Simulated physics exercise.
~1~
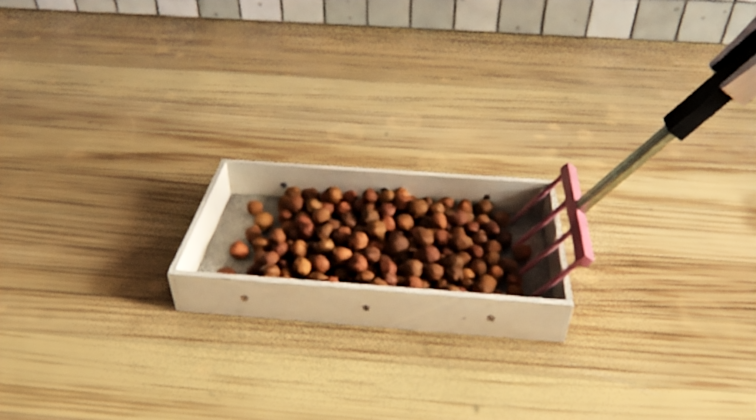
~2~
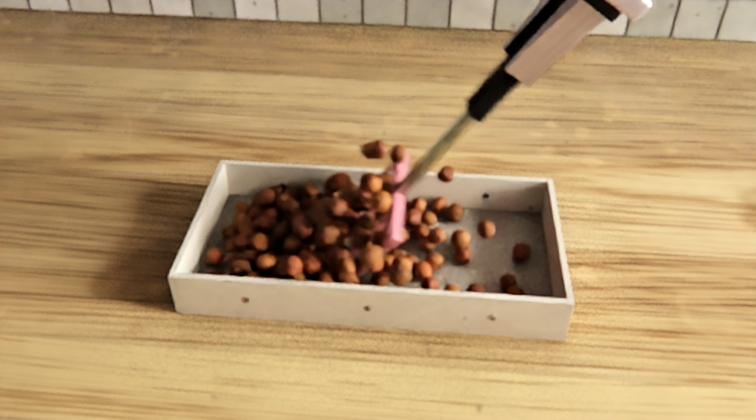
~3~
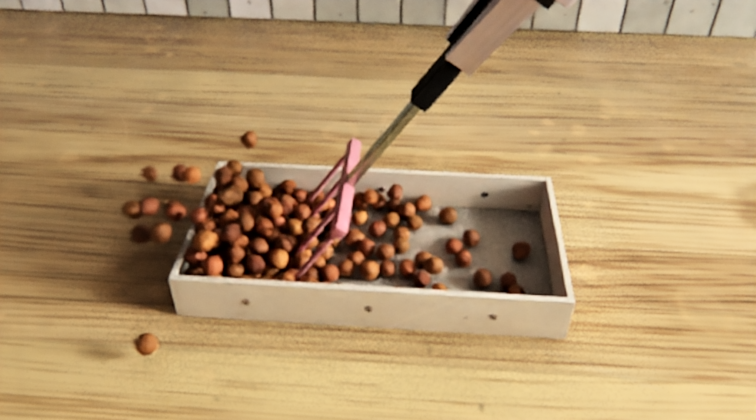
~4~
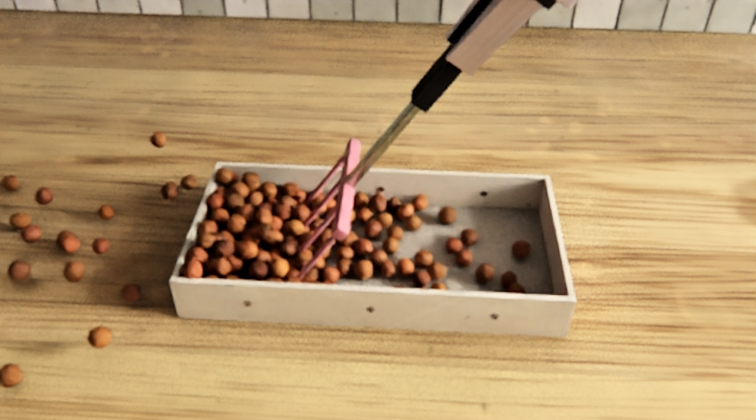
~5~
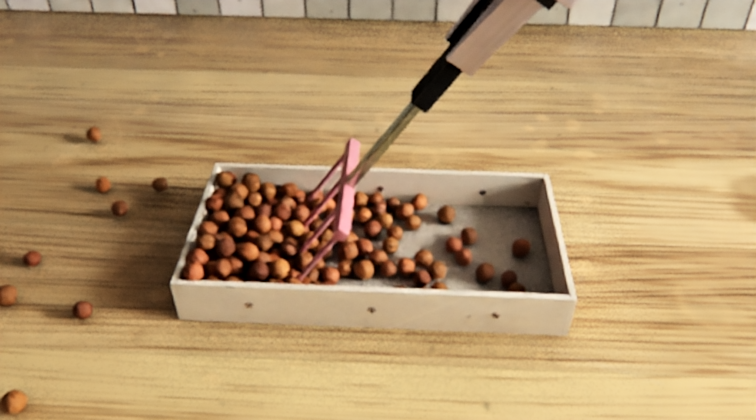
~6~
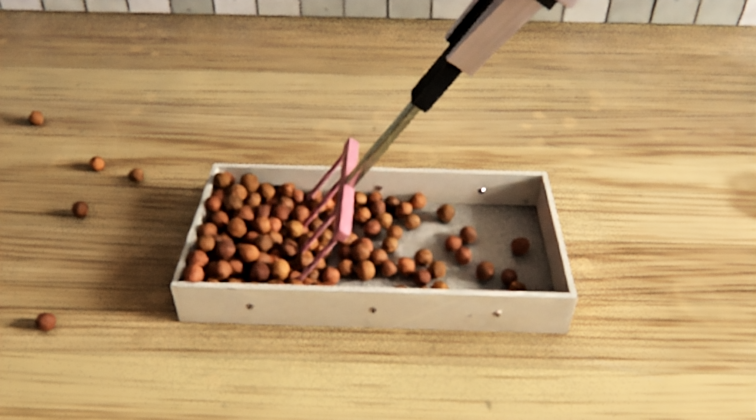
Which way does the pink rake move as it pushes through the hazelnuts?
The rake moves to the left, going from the right end of the tin toward the other side before it stops.
On a wooden surface, a pink rake shoves hazelnuts leftward, spilling some over the tin's edge.
